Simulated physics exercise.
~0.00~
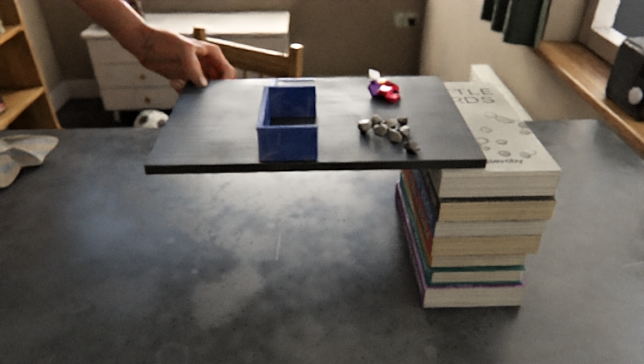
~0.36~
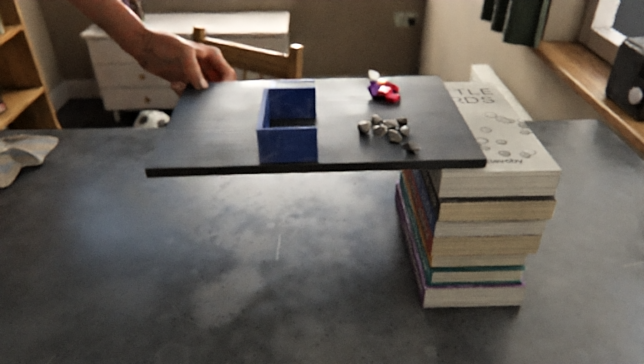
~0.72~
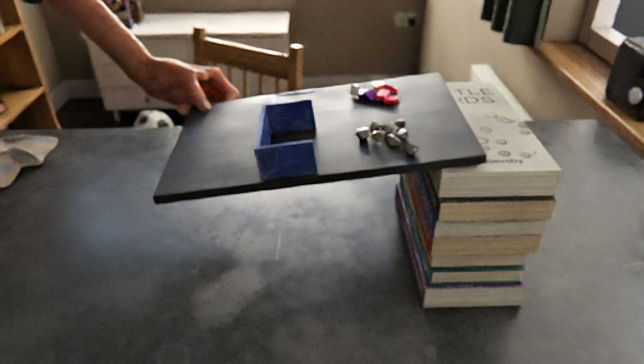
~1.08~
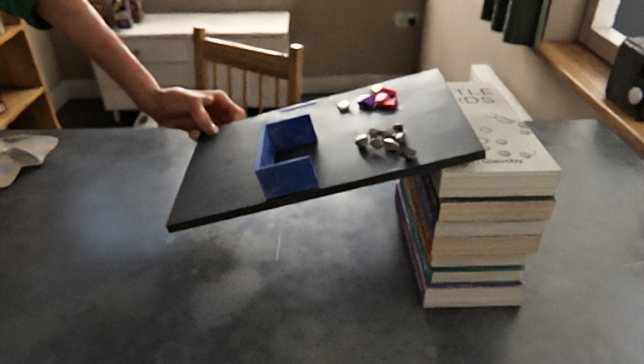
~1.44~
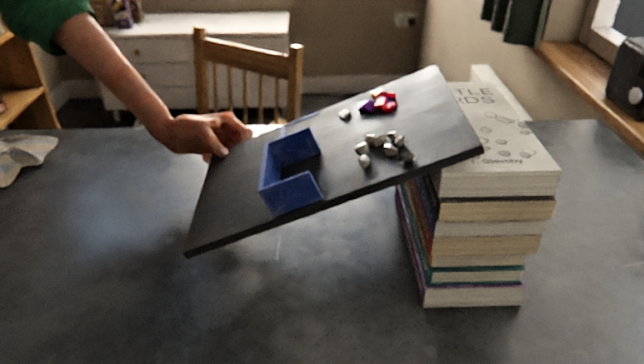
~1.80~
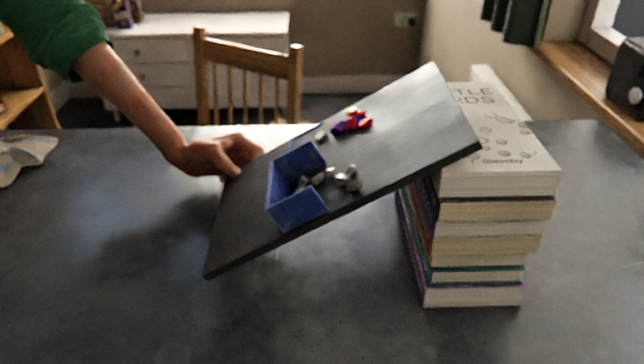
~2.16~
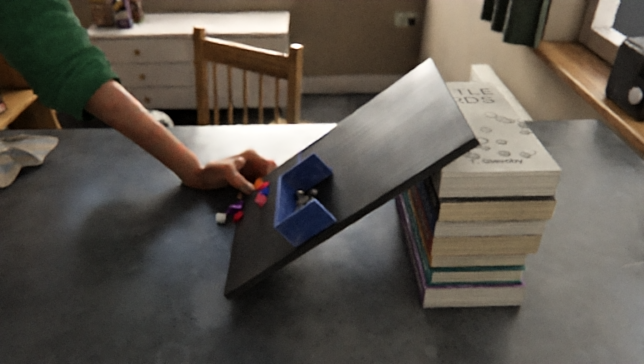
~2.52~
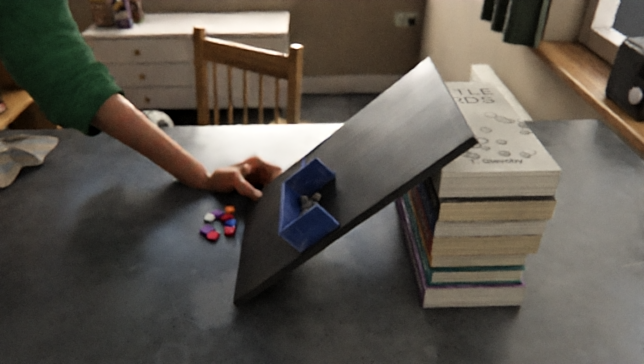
Board propped on stacked books being lowered at one end by a hand, grey pieces sliding into a blue fence, colourful pieces reaching the table.
